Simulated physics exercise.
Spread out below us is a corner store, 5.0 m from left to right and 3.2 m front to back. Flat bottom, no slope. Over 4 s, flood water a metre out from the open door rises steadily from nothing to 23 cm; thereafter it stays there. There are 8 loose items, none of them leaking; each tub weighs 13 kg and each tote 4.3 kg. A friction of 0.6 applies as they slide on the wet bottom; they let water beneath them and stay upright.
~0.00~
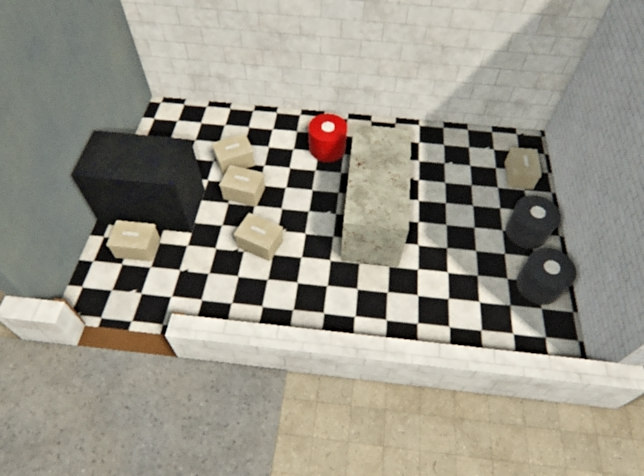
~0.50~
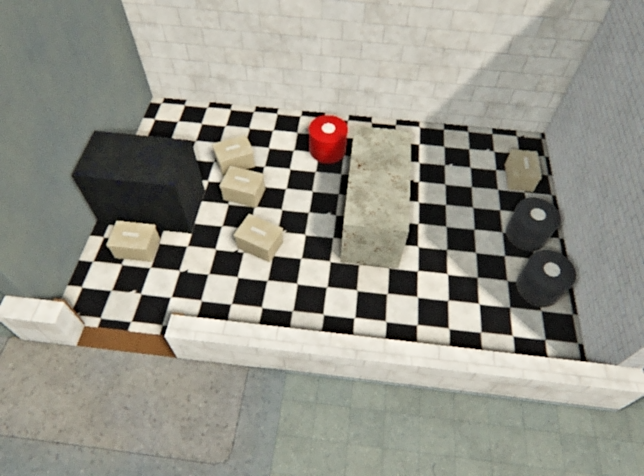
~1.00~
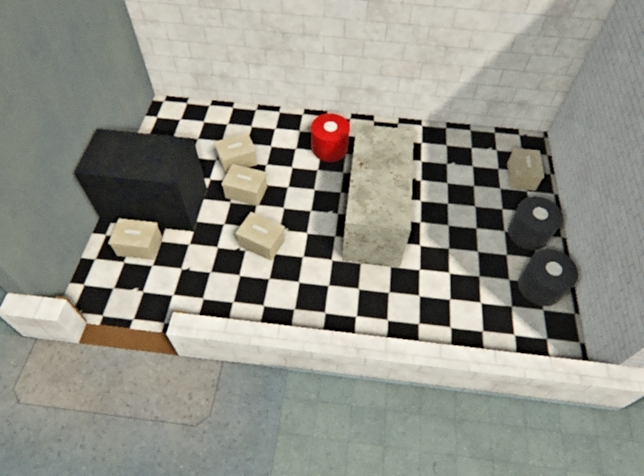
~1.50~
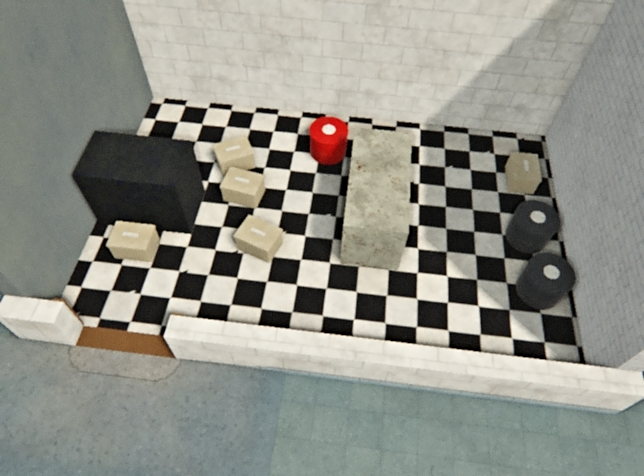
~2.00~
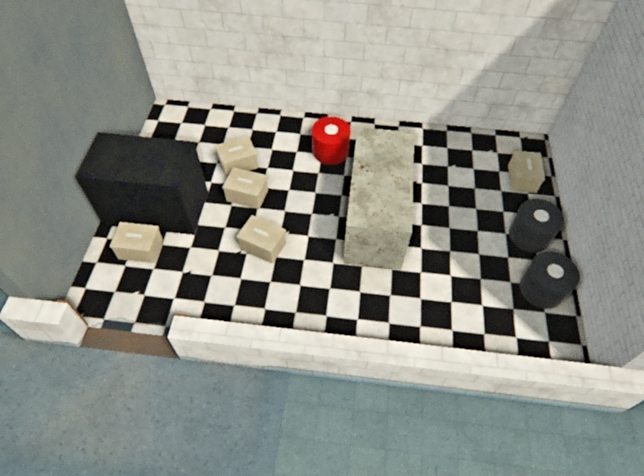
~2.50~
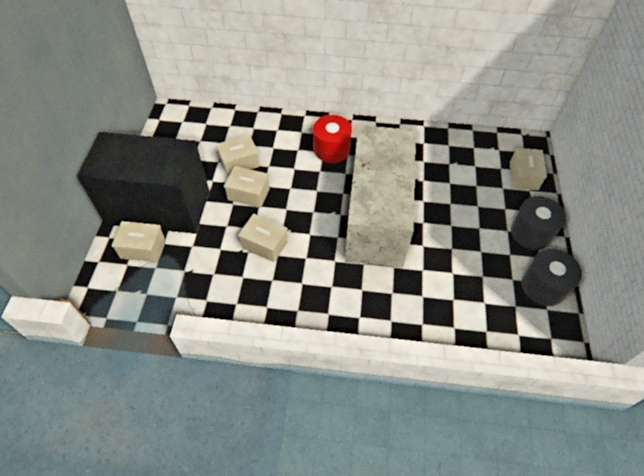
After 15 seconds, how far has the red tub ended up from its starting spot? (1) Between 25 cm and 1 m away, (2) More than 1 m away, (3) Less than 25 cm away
(2) More than 1 m away.
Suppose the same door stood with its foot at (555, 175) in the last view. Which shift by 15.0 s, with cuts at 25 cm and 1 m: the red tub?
Red tub: Long trip.
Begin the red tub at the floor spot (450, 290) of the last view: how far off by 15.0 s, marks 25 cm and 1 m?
By then it edges a bit.
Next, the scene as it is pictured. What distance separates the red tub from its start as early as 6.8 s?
Displacement by then near 20 cm.
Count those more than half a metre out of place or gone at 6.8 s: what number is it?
I make it 3 by then.
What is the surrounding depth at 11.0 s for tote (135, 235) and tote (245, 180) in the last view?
I'd estimate 5 cm for the first and 7 cm for the second.
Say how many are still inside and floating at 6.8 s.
I count 2.
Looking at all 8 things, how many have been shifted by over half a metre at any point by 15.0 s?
6.
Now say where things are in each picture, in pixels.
The red tub at (328, 127) rests on the ground; water covers 0.0 m2; 0 of 8 have shifted, in the first frame.
The red tub at (328, 129), on the bottom; 0.0 m2 under water; 0 of 8 have shifted, in the second frame.
The red tub at (331, 127), on the bottom; 0.0 m2 under water; 0 of 8 have shifted, in the third frame.
The red tub at (329, 130) rests on the ground; 0.0 m2 under water; 0 of 8 have shifted, in the fourth frame.
The red tub at (331, 130), on the bottom; water covers 0.0 m2; 0 of 8 have shifted, in the fifth frame.
The red tub at (333, 128) rests on the ground; water covers 0.5 m2; 0 of 8 have shifted, in the sixth frame.
After 3.5 s the red tub is near (333, 128), 0.0 m from its start, aground; 1 afloat.
After 6.8 s the red tub is near (335, 115), 0.2 m from its start, aground; 2 afloat.
After 11.0 s the red tub is near (442, 127), 1.3 m from its start, aground; 4 afloat.
After 15.0 s the red tub is near (541, 198), 2.4 m from its start, afloat; 8 afloat.
